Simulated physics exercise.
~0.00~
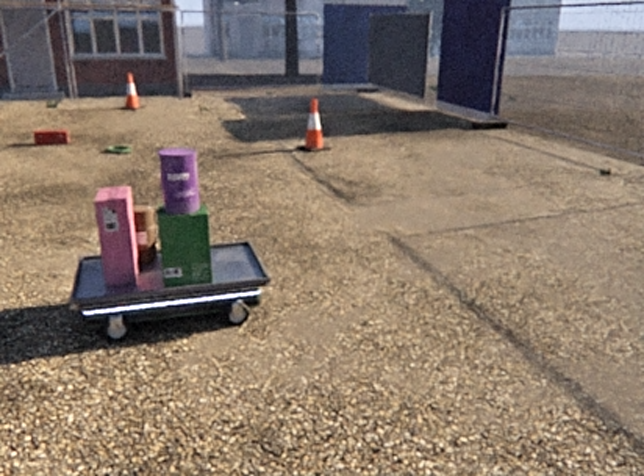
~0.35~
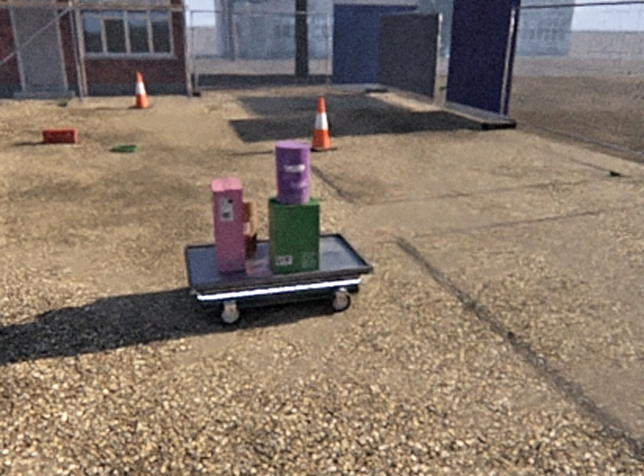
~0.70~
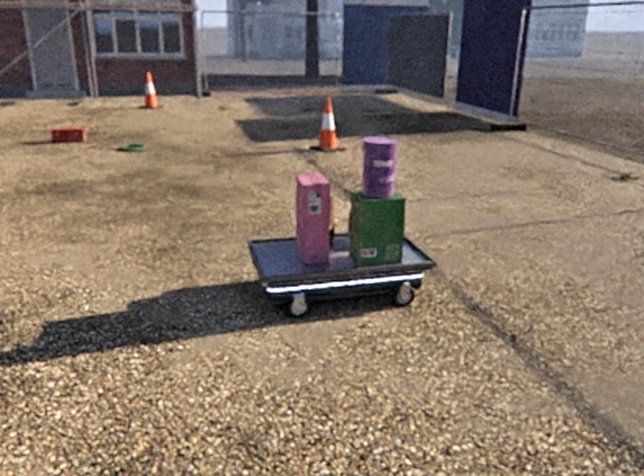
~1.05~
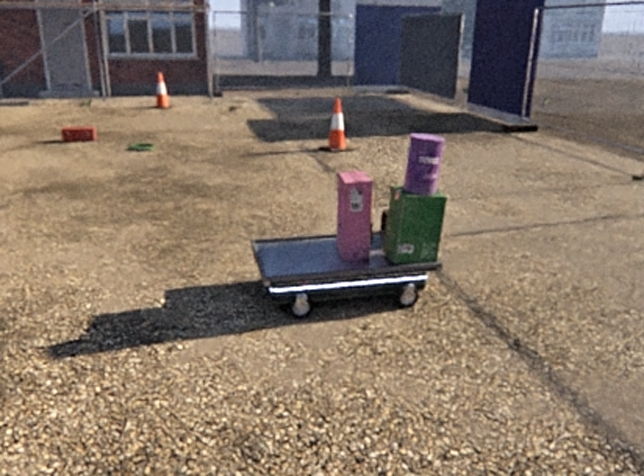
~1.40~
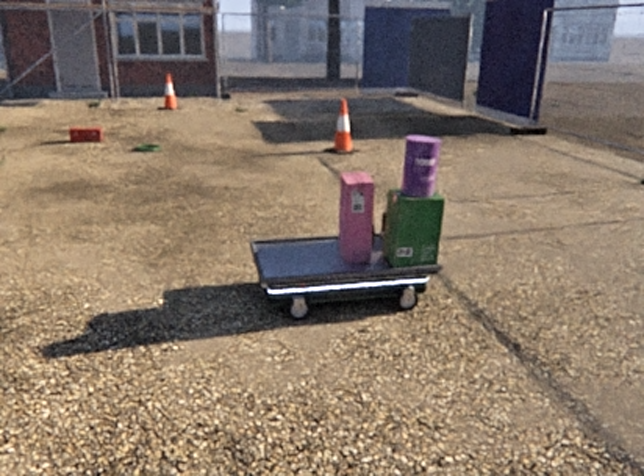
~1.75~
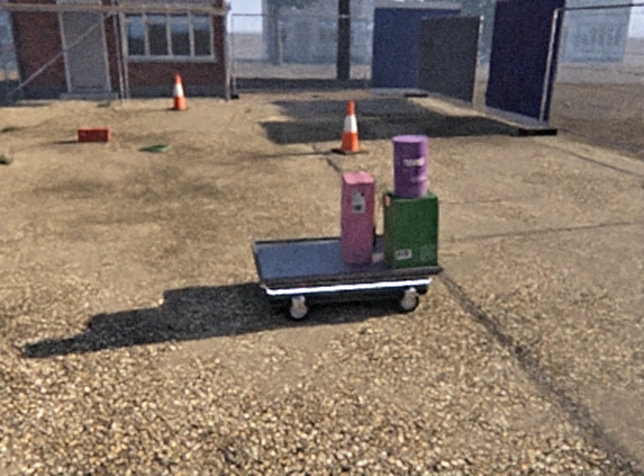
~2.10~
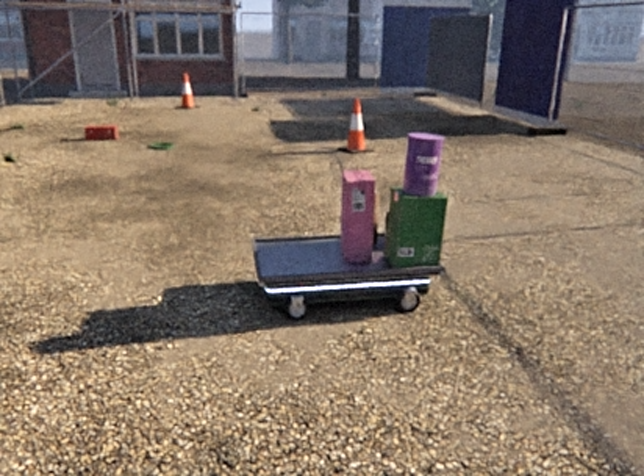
A flat cart carrying a pink box, a green box with a purple pail on top and smaller items behind rolled right across gravel and stopped; the load slid toward its right end, and the pail wobbled but everything stayed upright.
